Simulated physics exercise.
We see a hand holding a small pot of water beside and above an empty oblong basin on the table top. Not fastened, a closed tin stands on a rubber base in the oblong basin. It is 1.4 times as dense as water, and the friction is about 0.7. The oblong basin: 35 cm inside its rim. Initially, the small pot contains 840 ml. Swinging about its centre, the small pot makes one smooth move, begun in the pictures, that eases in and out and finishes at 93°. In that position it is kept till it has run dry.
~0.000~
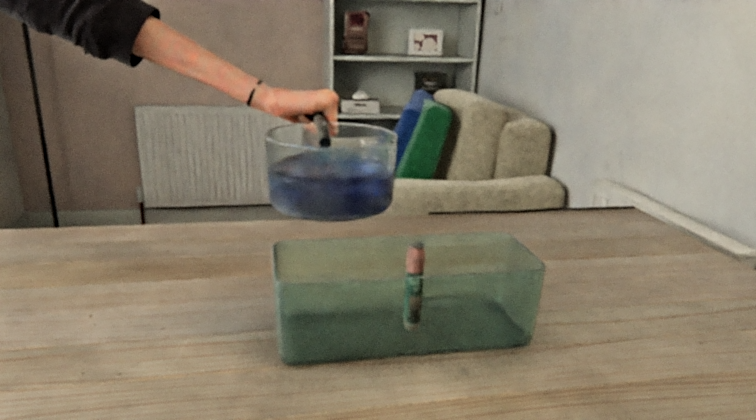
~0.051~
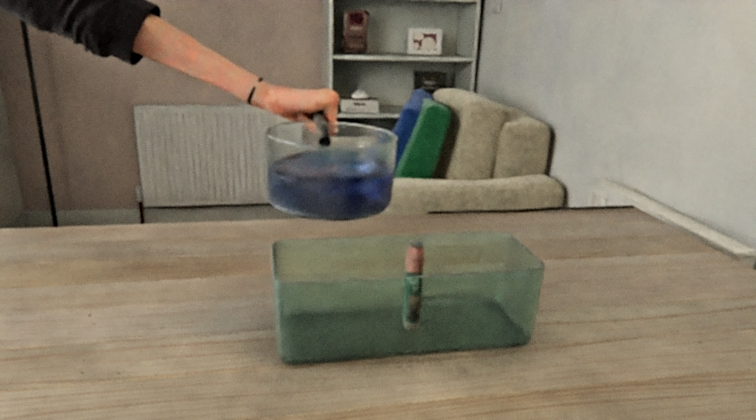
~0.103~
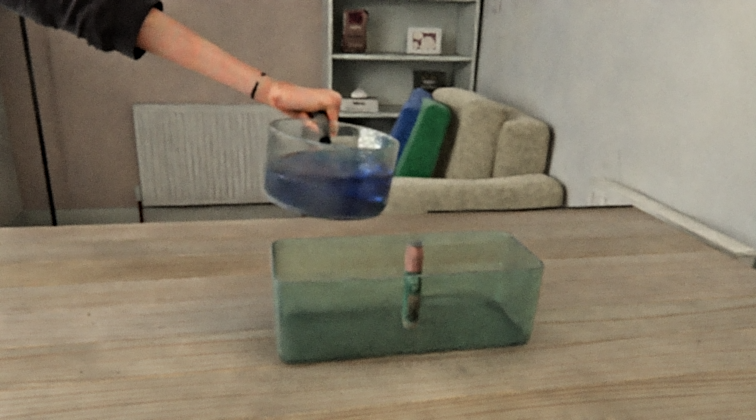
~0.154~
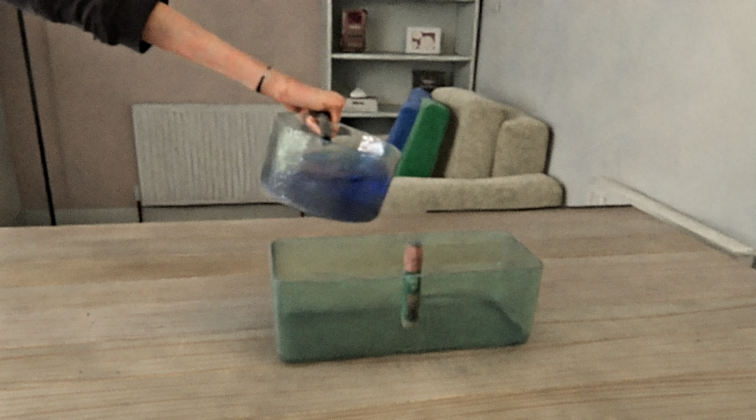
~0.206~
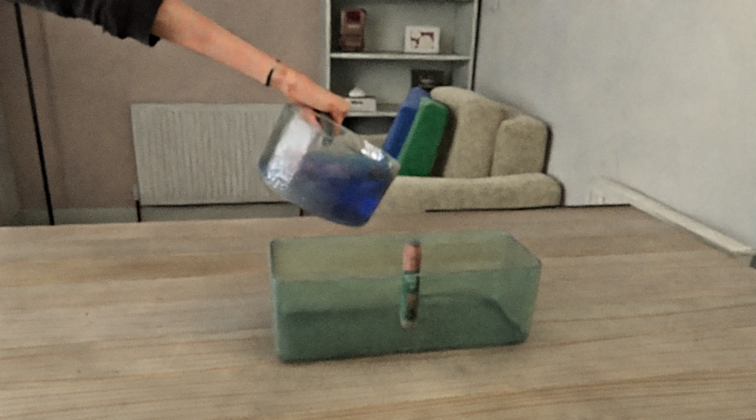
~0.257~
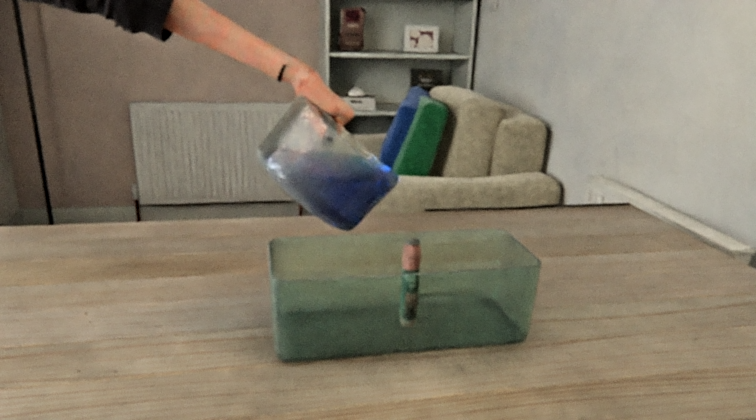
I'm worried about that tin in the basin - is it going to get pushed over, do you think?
Yes, I expect it to go down.
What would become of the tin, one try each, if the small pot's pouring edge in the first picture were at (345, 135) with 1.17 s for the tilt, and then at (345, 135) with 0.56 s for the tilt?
The tin stays vertical the first time and stays vertical the second time.
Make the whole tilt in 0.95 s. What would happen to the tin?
After the tilt, the tin has tipped over.
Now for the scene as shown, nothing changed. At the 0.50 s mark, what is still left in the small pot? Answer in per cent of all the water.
Portion remaining: Approx. 40 per cent.
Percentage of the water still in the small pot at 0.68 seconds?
Close to 18 percent of the total.
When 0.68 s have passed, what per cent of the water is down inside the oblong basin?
Reading: Approx. 76 %.
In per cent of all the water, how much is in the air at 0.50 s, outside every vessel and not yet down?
Around 36 in a hundred.
After 0.50 s the tilt is 90° and 40 per cent is still to pour; the tin stands where it began.
After 0.68 s the tilt is 93° and 17 per cent is still to pour; the tin leans 6°.
After 0.86 s the tilt is 93° and 7 per cent is still to pour; the tin leans 51°.
After 1.06 s the tilt is 93° and 3 per cent is still to pour; the tin lies on its side.
In the end the tin lies on its side.
